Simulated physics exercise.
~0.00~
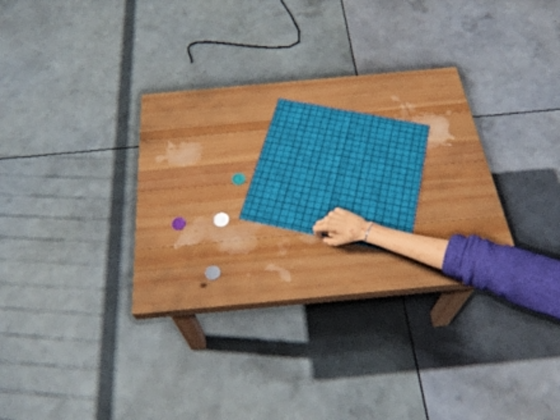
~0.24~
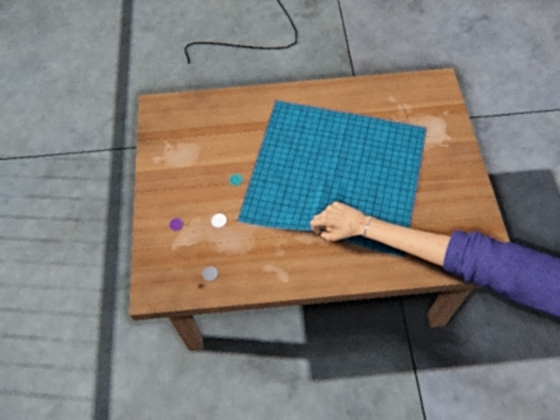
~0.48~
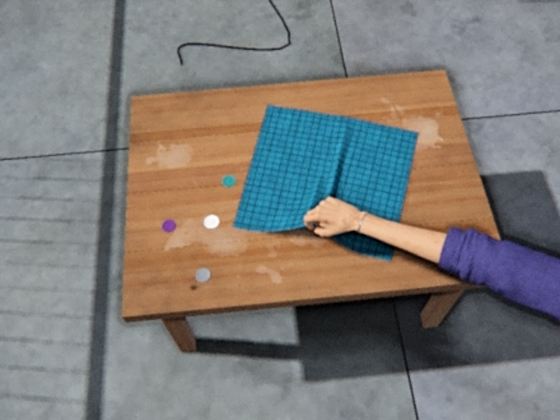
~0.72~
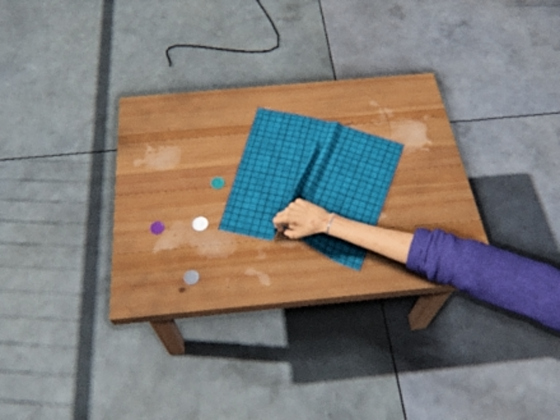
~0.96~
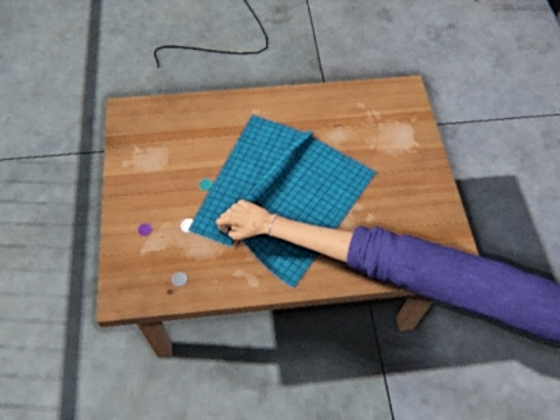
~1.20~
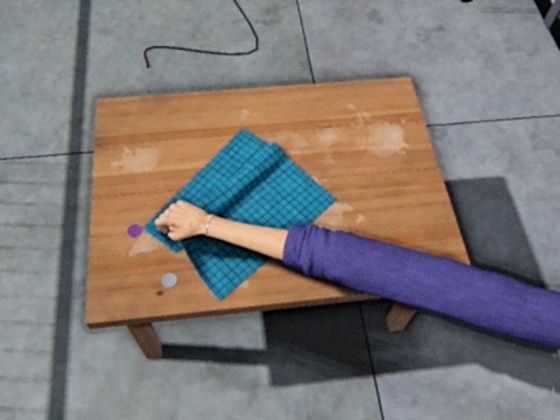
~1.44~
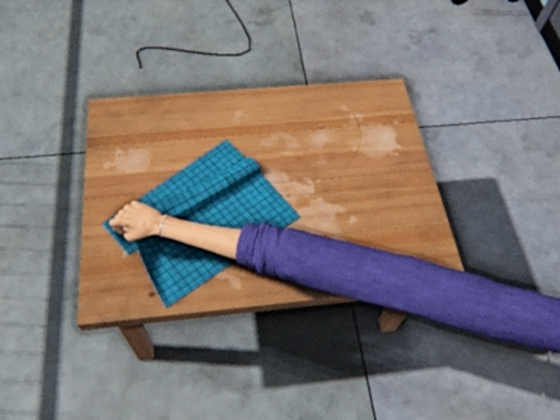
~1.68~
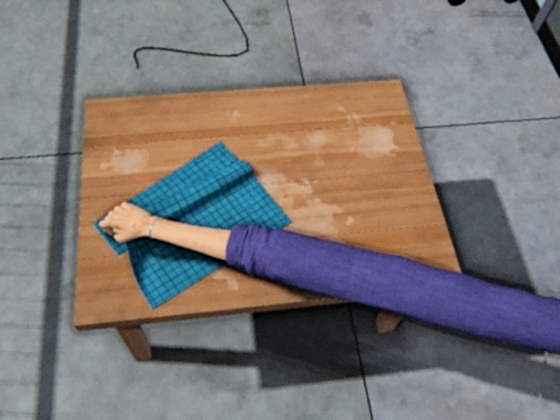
On a wooden workbench standing on a grey tiled floor, a teal checked tea towel lies flat, with a purple badge, a white disc, a teal disc and a grey button to its left. A hand in a purple sleeve reaches in from the right and pinches the towel's near edge. It pulls the cloth leftward, raising folds as the towel bunches and turns. The towel slides over the teal and white discs, then across the badge and button. Finally the hand rests near the table's left side, the rumpled cloth hiding all four small things.
